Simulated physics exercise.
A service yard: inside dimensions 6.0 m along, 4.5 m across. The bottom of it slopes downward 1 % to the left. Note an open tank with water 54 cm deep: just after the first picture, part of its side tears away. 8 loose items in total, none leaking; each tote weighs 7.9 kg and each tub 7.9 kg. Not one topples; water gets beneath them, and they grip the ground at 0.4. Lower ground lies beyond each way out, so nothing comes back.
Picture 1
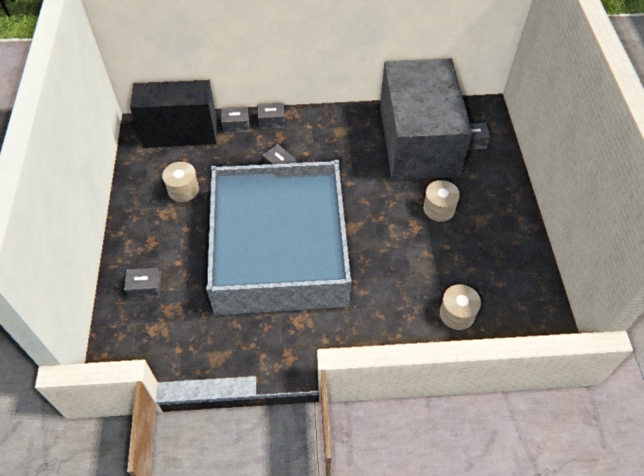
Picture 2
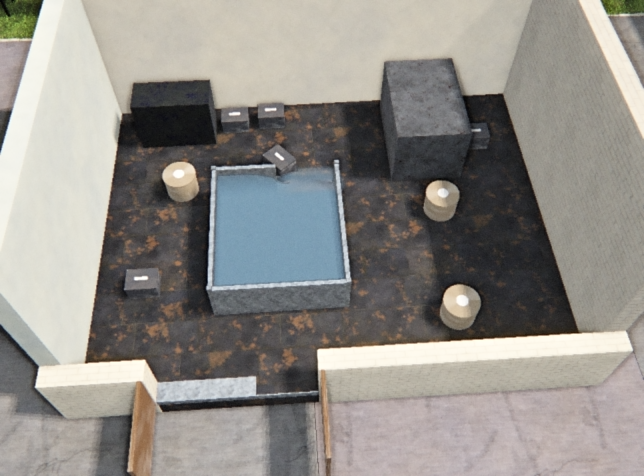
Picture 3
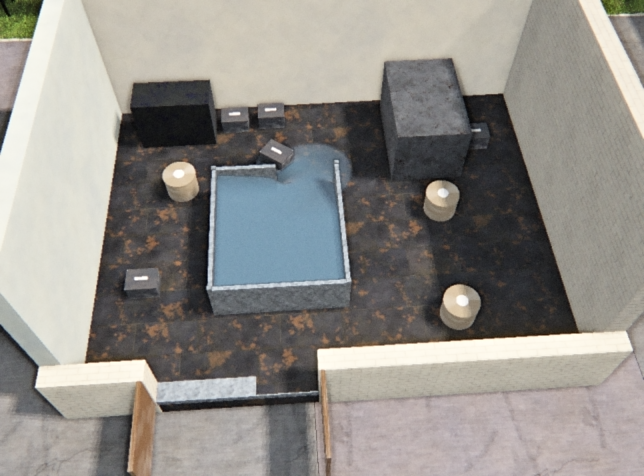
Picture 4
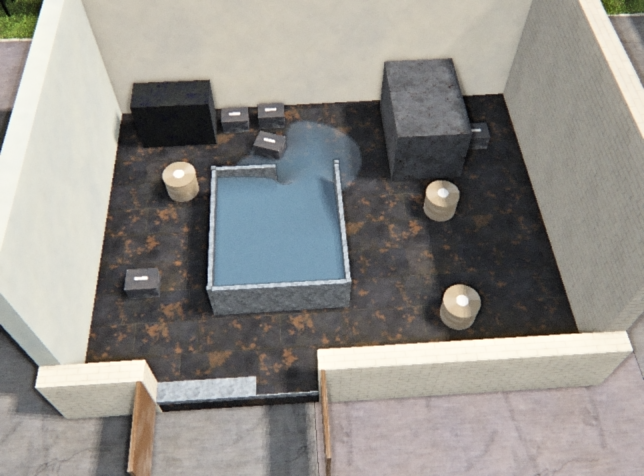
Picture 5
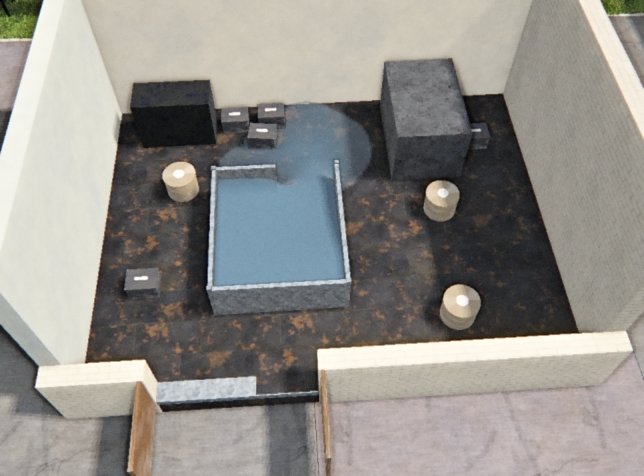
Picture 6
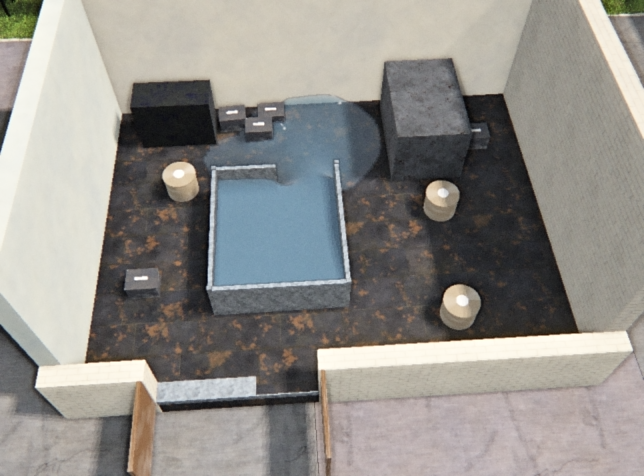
A walled yard with a dark, rust-mottled floor is seen from above through a still camera. A stone-edged tank of blue water stands near the middle, with a black block and small grey boxes behind and left, a large grey block behind right, and pale round drums on both sides. The tank's back edge opens, water spreads across the floor behind it, and a grey box slides back toward two others, one of which shifts slightly.
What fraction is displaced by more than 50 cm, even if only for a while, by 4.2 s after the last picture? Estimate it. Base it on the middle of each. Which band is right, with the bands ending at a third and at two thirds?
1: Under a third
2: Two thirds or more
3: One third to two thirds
Under a third (1).
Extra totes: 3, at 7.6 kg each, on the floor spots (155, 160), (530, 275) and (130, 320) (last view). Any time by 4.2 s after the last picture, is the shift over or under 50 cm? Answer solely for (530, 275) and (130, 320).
First falls shy, then falls shy.
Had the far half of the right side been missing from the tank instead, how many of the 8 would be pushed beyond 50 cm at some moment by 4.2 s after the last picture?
In that case the number is 3.
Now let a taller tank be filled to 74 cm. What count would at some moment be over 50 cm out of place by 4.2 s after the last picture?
That would give 4.
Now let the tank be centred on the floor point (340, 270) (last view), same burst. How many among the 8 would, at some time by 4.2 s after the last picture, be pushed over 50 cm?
4.
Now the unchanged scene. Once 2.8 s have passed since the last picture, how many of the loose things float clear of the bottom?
At that time, 2.
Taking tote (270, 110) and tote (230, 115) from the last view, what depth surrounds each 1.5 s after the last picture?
I'd estimate 21 cm for the first and 17 cm for the second.
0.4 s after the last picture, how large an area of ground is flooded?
That flooded area is roughly 6.5 m2.
Then, 0.4 s after the last picture 1 of 8 are over 50 cm from their spots; 0 afloat.
Then, 1.5 s after the last picture 1 of 8 are over 50 cm from their spots; 2 afloat.
Then, 2.8 s after the last picture 0 of 8 are over 50 cm from their spots; 2 afloat.
Then, 4.2 s after the last picture 1 of 8 are over 50 cm from their spots, and 2 have been at some point; 4 afloat.
